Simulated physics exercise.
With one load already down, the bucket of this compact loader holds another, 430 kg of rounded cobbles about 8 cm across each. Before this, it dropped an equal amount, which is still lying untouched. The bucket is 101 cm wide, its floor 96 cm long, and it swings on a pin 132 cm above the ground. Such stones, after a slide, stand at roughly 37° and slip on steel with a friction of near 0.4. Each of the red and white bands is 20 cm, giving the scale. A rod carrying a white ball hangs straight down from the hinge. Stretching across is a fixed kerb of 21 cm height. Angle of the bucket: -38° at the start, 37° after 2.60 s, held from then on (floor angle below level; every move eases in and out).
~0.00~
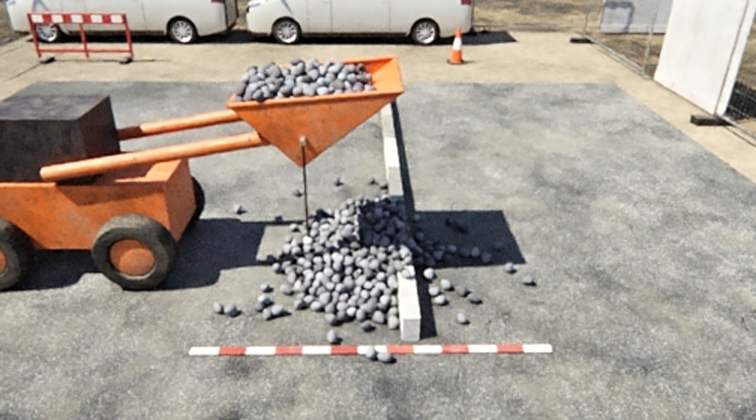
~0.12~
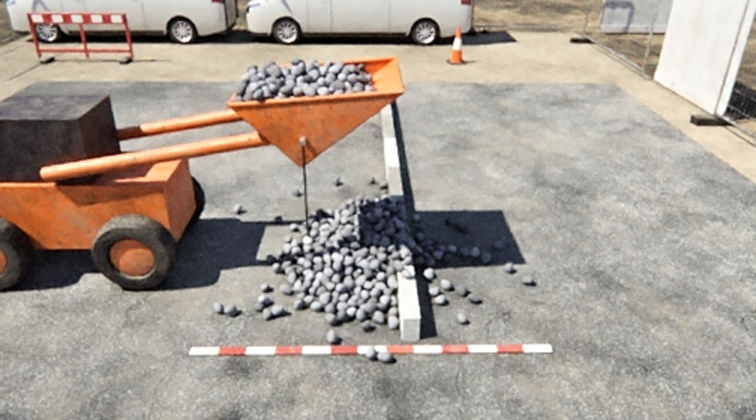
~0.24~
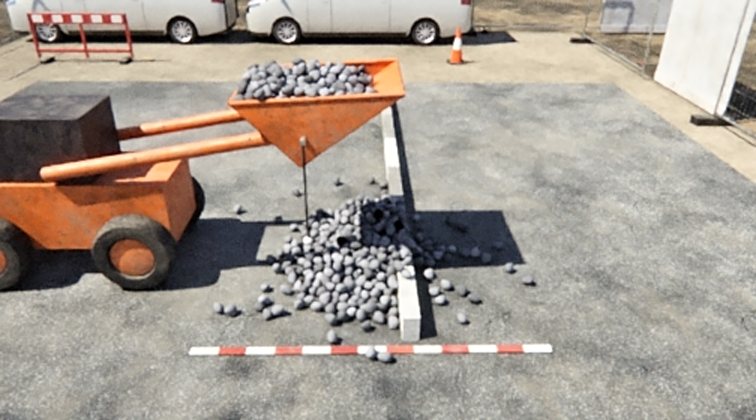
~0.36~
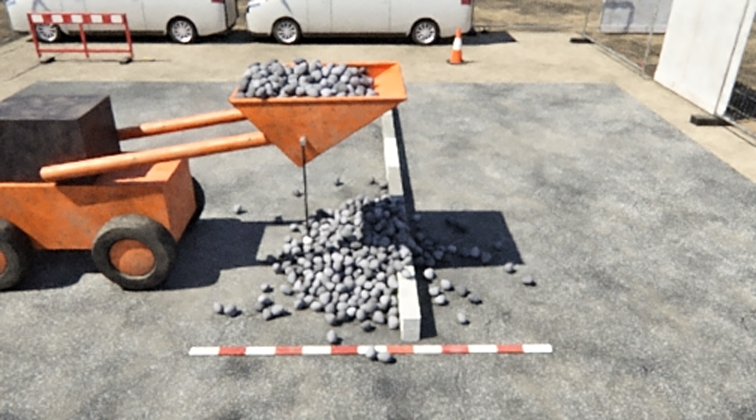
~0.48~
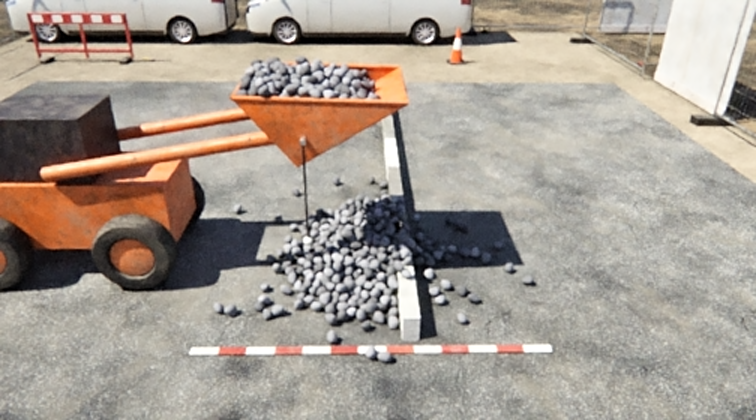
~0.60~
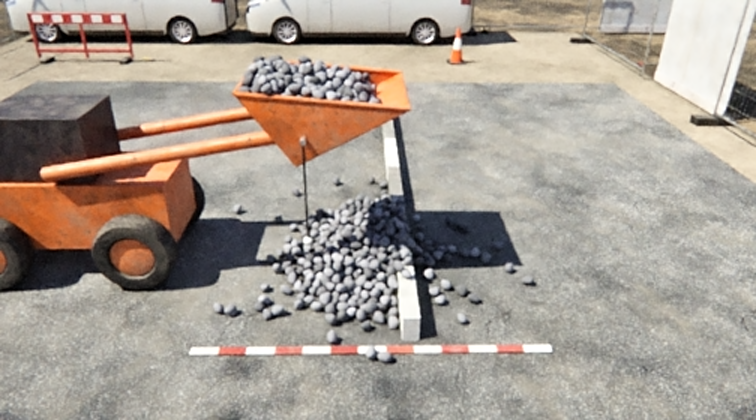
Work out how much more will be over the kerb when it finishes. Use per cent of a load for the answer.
Around 94 out of 100.
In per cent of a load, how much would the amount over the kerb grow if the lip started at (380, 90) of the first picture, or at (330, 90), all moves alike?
Near 70 per cent from the first place, 15 from the second.
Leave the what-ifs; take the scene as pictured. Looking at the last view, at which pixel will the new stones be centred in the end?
They end up centred around (450, 246).
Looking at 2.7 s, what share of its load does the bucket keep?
That works out to about 20 %.
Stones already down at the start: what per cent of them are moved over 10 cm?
I'd put it at about 5 per cent.
After 2.0 s the floor is at 25°; in per cent of one load, 91 in the bucket, 102 on this side of the kerb, 8 over the kerb; the foremost stones are at (484, 250).
After 2.7 s the floor is at 37°; in per cent of one load, 18 in the bucket, 114 on this side of the kerb, 69 over the kerb; the foremost stones are at (526, 264).
After 3.0 s the floor is at 37°; in per cent of one load, 0 in the bucket, 108 on this side of the kerb, 92 over the kerb; the foremost stones are at (562, 255).
After 5.7 s the floor is at 37°; in per cent of one load, 0 in the bucket, 100 on this side of the kerb, 100 over the kerb; the foremost stones are at (599, 259). Net gain over the kerb, 94.
